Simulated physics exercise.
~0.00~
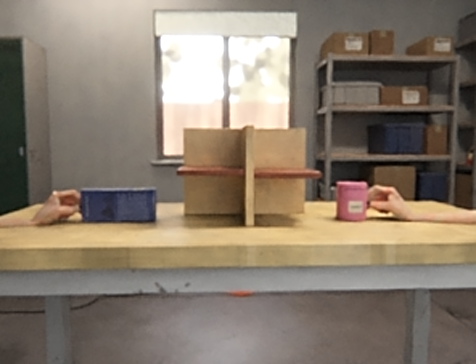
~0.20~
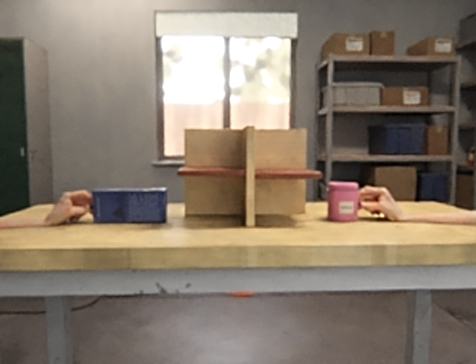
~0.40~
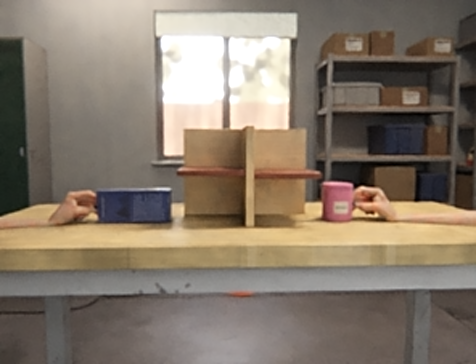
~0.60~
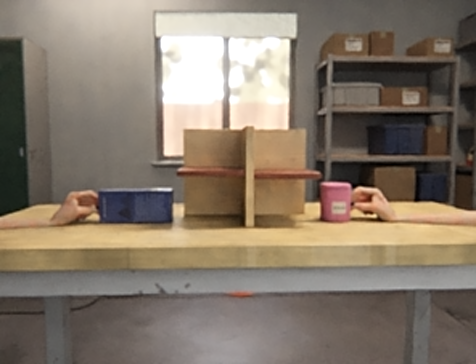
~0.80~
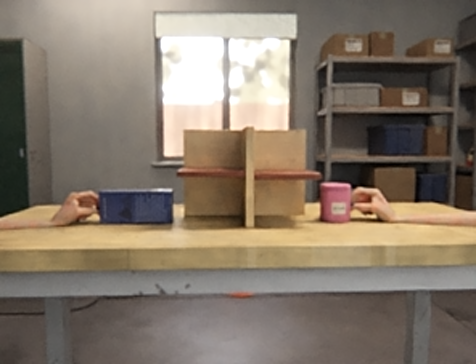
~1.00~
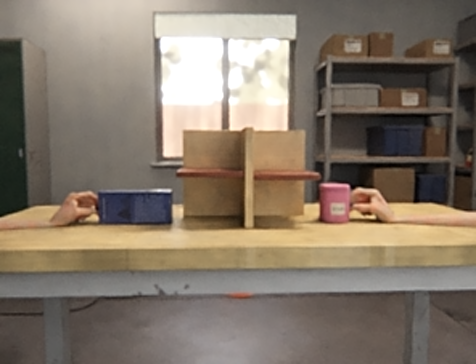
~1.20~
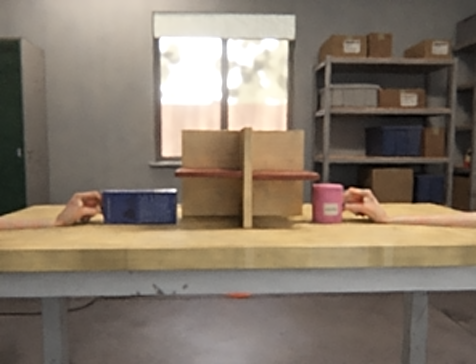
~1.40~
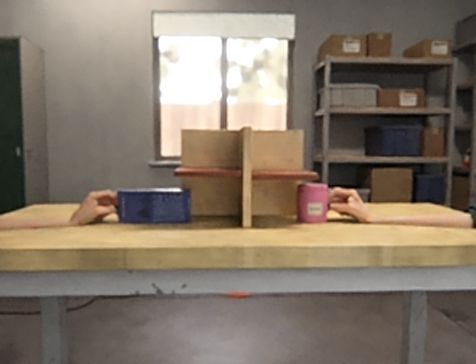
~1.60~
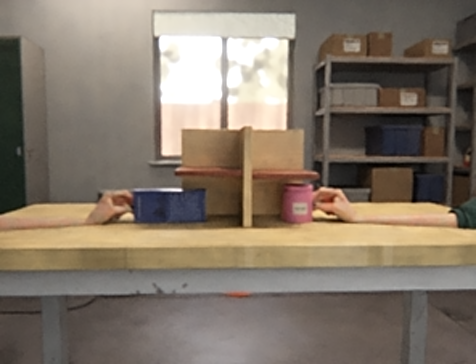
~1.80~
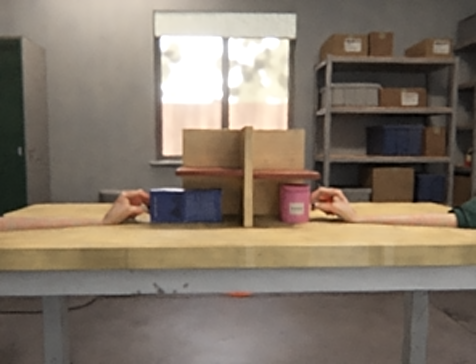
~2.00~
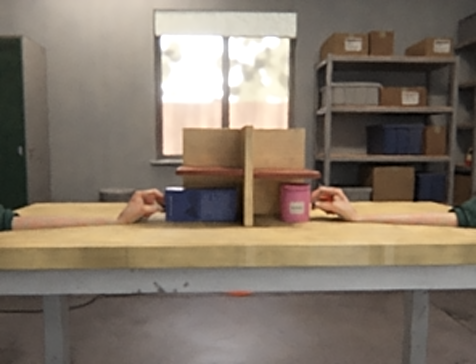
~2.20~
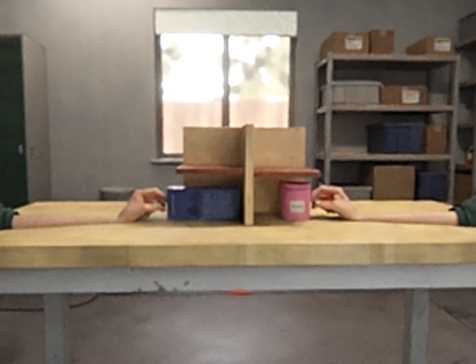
On a wooden table, two hands slide a blue container and pink jar under a shelf.
